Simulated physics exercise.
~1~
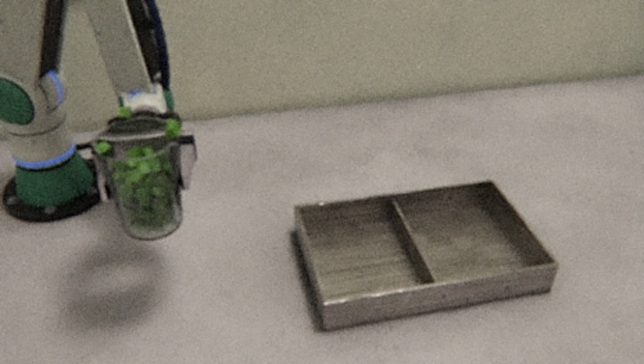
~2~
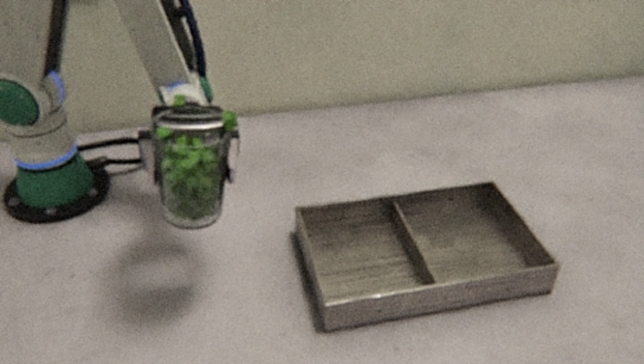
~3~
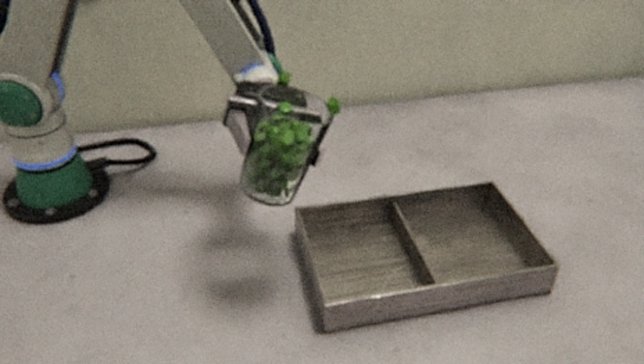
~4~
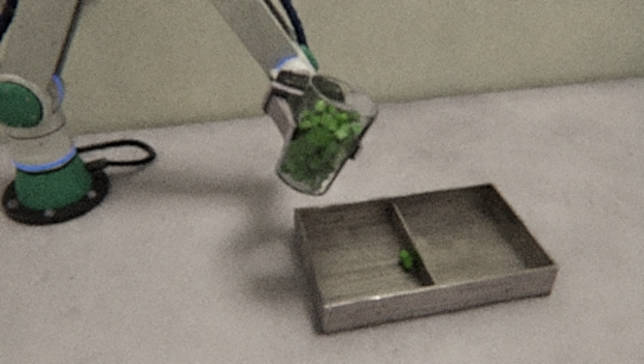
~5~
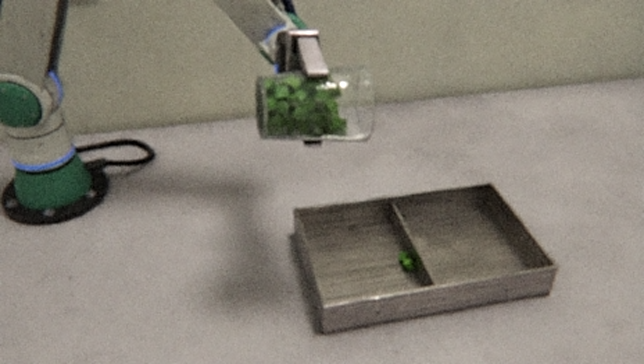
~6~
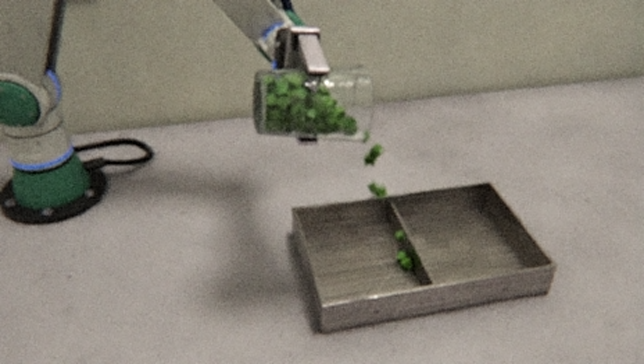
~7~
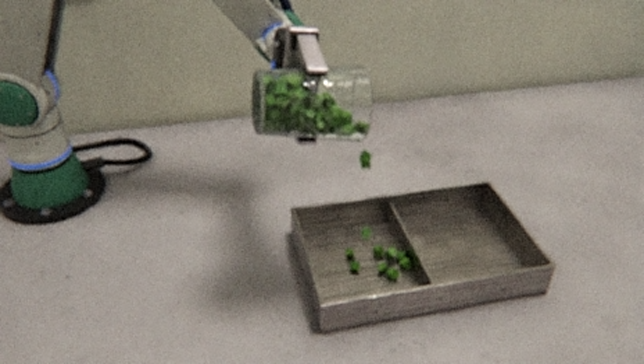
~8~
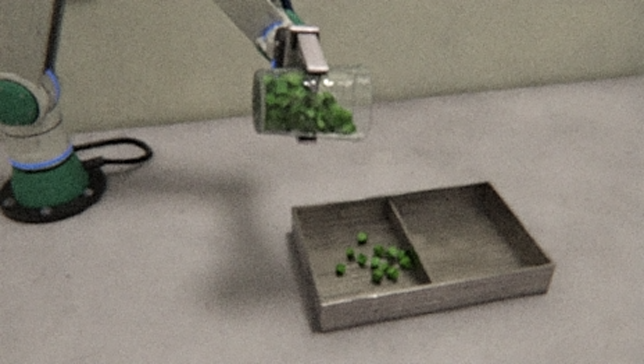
A robot arm tips a clear cup, dropping some green pieces into a tray's left compartment.
